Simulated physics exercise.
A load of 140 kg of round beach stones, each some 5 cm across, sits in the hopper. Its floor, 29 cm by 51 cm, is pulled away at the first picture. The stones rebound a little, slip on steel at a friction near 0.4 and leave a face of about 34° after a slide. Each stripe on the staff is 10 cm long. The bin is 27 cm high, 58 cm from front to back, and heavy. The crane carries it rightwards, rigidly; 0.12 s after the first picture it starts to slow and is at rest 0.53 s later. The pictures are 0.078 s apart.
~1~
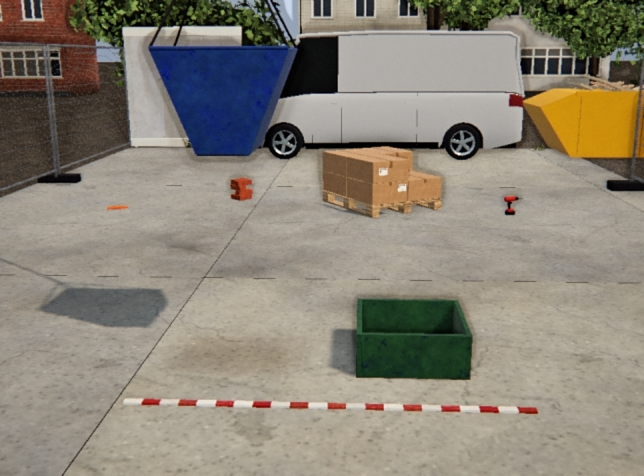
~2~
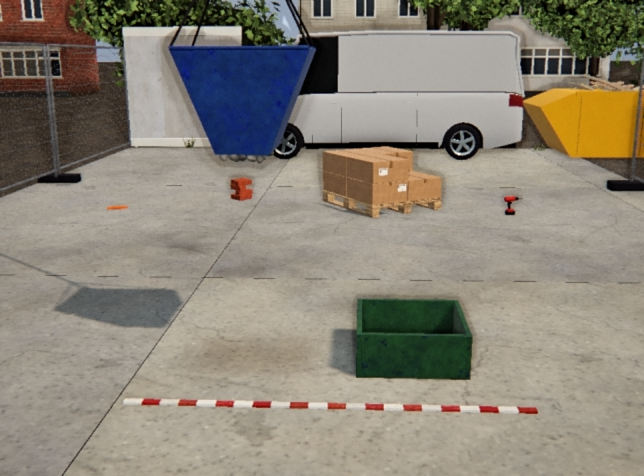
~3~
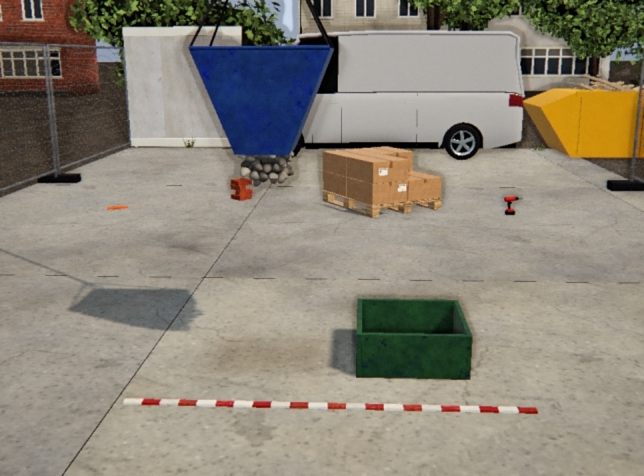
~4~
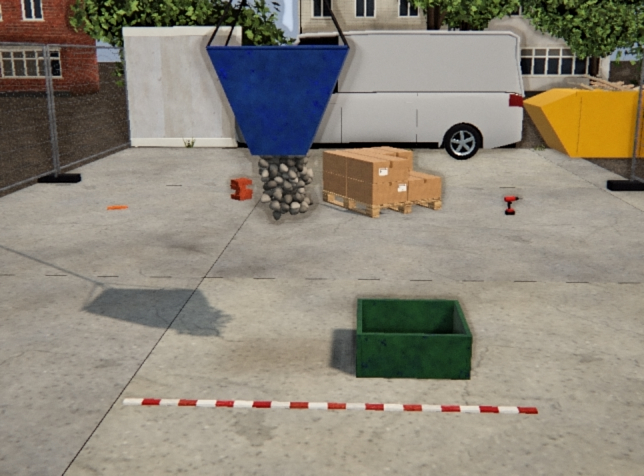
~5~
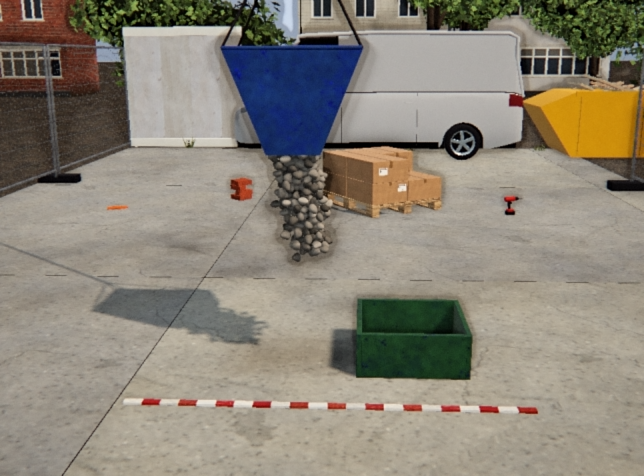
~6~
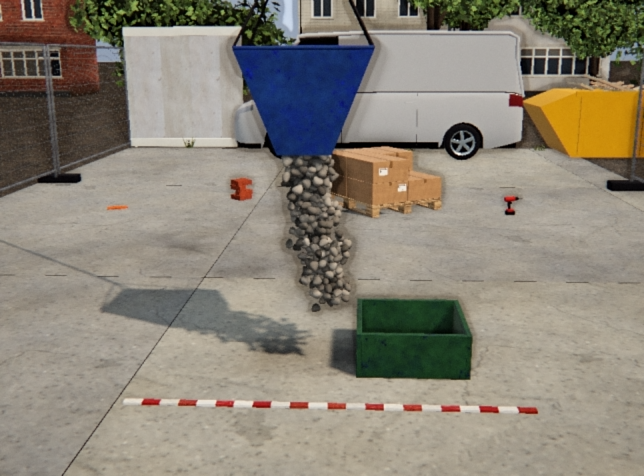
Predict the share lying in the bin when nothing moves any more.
Roughly 15 per cent ends in the bin.
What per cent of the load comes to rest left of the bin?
About 80 per cent.
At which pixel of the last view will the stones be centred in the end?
Near (323, 351).
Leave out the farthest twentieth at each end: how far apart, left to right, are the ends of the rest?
Roughly 130 cm.
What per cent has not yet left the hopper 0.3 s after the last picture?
Roughly 0 per cent is still inside.
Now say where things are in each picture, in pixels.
In the first frame, the outlet is at (222, 146); nothing has dropped yet.
In the second frame, the outlet is at (242, 146); 5 % is out.
In the third frame, outlet at (261, 146), the stream shows down to (273, 176); 86 % still inside.
In the fourth frame, outlet at (278, 146), the stream shows down to (294, 207); 73 % still inside.
In the fifth frame, outlet at (293, 146), the stream shows down to (314, 247); 59 % still inside.
In the sixth frame, outlet at (304, 146), the stream shows down to (333, 296); 45 % still inside.
Then, 0.3 s after the last picture, 2 % in the hopper, 89 % falling or lying left of the bin, 9 % falling or lying in the bin, 1 % falling or lying beside or right of the bin; the stones farthest right are at (421, 338).
Then, 0.7 s after the last picture, 0 % in the hopper, 82 % falling or lying left of the bin, 15 % falling or lying in the bin, 3 % falling or lying beside or right of the bin; the stones farthest right are at (456, 350).
Then, 1.3 s after the last picture, 0 % in the hopper, 81 % falling or lying left of the bin, 15 % falling or lying in the bin, 5 % falling or lying beside or right of the bin; the stones farthest right are at (455, 346).
Then, 2.2 s after the last picture, 0 % in the hopper, 81 % falling or lying left of the bin, 15 % falling or lying in the bin, 5 % falling or lying beside or right of the bin; the stones farthest right are at (455, 346).
Then, 4.1 s after the last picture, 0 % in the hopper, 81 % left of the bin, 15 % in the bin, 5 % beside or right of the bin; the stones farthest right are at (455, 346).
